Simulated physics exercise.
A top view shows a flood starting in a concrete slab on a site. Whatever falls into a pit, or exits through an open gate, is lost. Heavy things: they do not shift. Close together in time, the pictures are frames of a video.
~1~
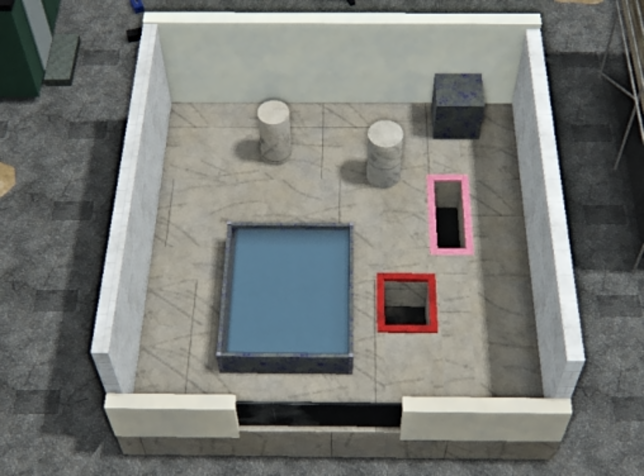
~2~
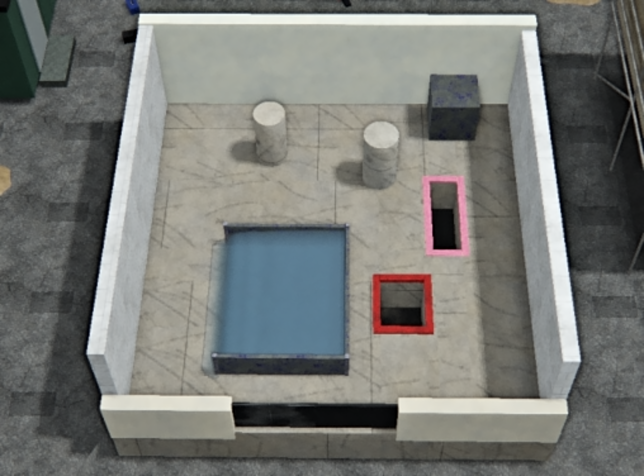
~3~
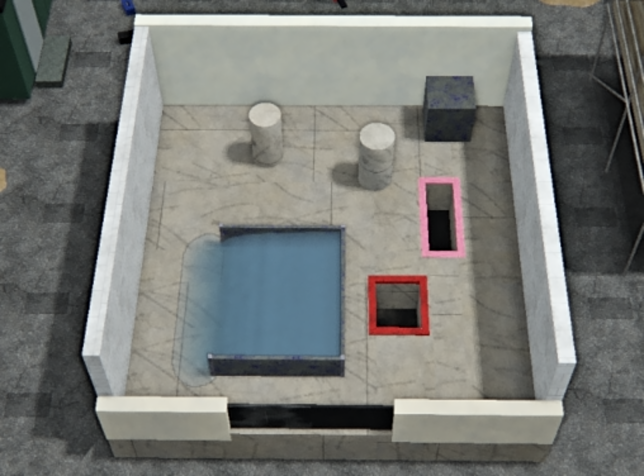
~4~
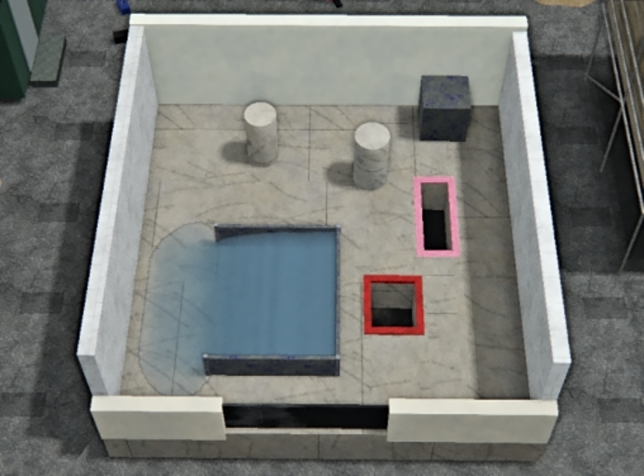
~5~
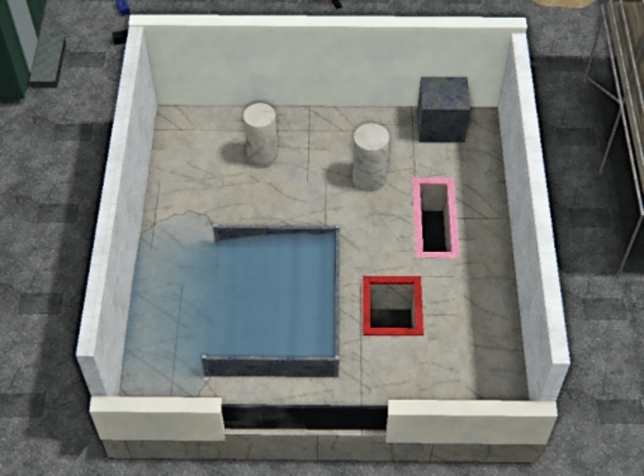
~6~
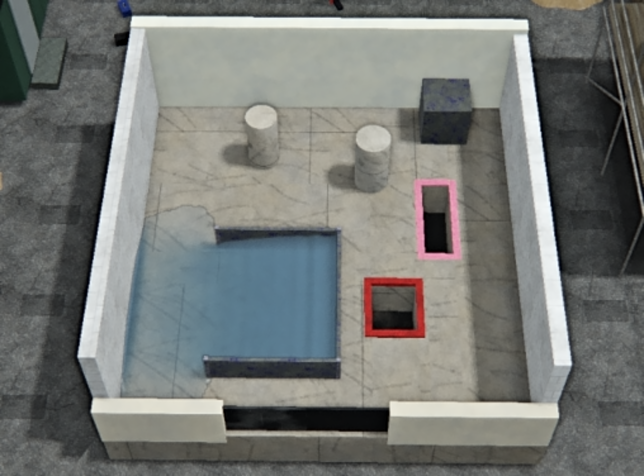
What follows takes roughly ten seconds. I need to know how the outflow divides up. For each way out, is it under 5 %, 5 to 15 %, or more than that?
One by one: The gate will take below five per cent, the red pit will take below five per cent, the pink pit will take at least five but at most fifteen per cent.
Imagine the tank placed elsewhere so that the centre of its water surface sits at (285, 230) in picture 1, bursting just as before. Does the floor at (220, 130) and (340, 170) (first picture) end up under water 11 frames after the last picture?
First spot swamped, second spot not reached.
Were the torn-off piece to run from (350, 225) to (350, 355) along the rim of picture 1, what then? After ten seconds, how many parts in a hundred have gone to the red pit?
I'd estimate the red pit takes around 30 percent.
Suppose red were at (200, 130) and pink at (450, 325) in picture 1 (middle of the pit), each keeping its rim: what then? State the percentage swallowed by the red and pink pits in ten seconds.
Red gets 15 in a hundred; pink gets 6 in a hundred.
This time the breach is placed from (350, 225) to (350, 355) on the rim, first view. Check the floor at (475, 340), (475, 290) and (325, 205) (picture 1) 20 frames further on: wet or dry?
Going point by point: Waterlogged, waterlogged, left unwetted.
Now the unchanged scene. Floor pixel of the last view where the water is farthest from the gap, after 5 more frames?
Near (152, 168).
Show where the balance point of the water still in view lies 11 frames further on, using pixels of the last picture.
I'd put my finger on (203, 305).
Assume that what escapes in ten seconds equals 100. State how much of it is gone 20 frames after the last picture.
Around 0 percent.
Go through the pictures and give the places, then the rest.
The open tank at (288, 290) is whole and still, in the first picture.
The front is at (223, 243), out from the gap at (224, 301), in the second picture.
The front is at (205, 239), out from the gap at (220, 303), in the third picture.
The front is at (164, 387), out from the gap at (215, 303), in the fourth picture.
Water pours out at (214, 304) and has run to (141, 239), in the fifth picture.
The front is at (145, 224), out from the gap at (216, 306), in the sixth picture.
A moment on, water covers 15 % of the floor; the gate 0 %, the red pit 0 %, the pink pit 0 %.
Next, water covers 25 % of the floor; the gate 0 %, the red pit 0 %, the pink pit 0 %.
Then, water covers 45 % of the floor; the gate 0 %, the red pit 0 %, the pink pit 0 %.
Later, water covers 80 % of the floor; the gate 0 %, the red pit 0 %, the pink pit 1 %.
In the end, water covers 100 % of the floor; the gate 0 %, the red pit 0 %, the pink pit 9 %.
